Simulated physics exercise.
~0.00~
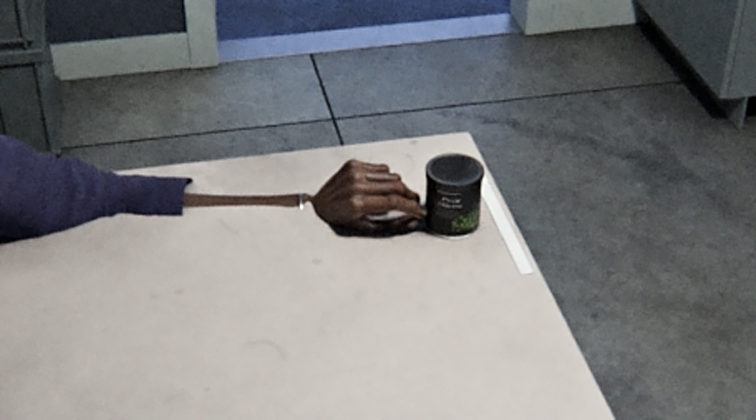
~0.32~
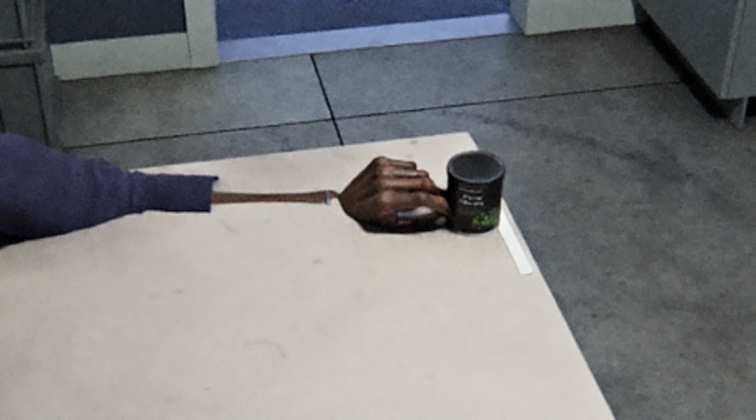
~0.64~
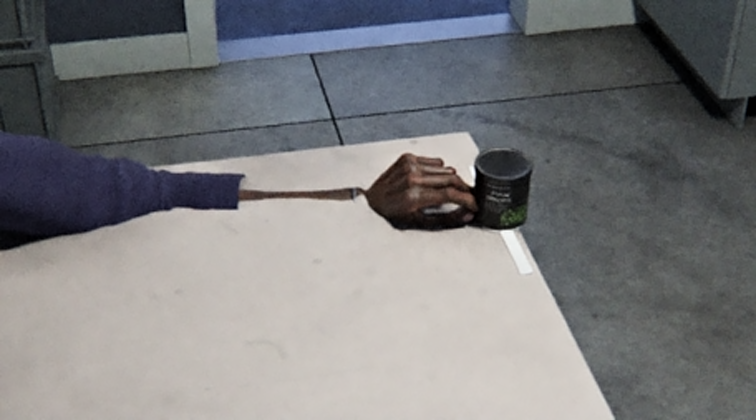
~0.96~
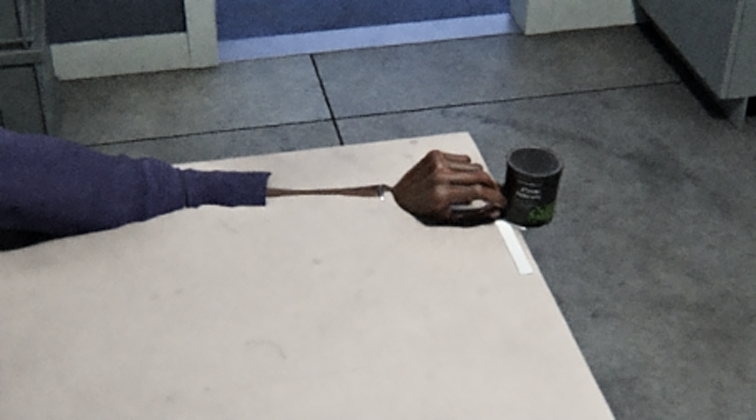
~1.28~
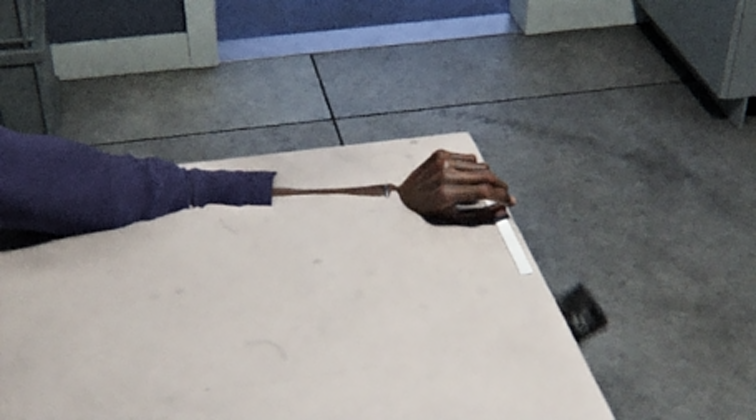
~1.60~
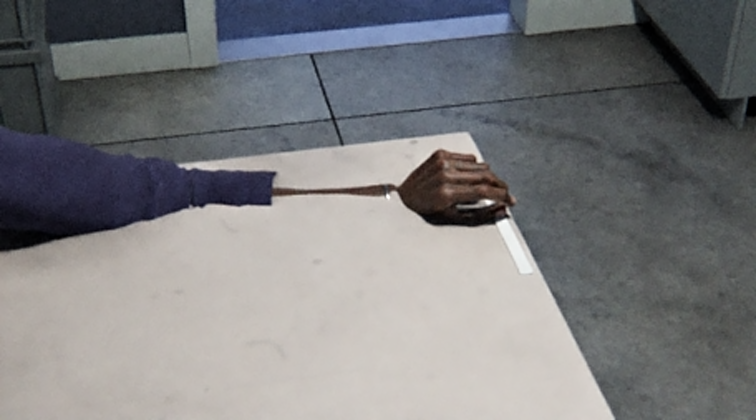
We see a hand in a dark blue sleeve slowly push a black pot rightward across a pale tabletop, past a strip of white tape at the edge. The pot tips and falls off the table, dropping out of view while the hand stays at the edge.
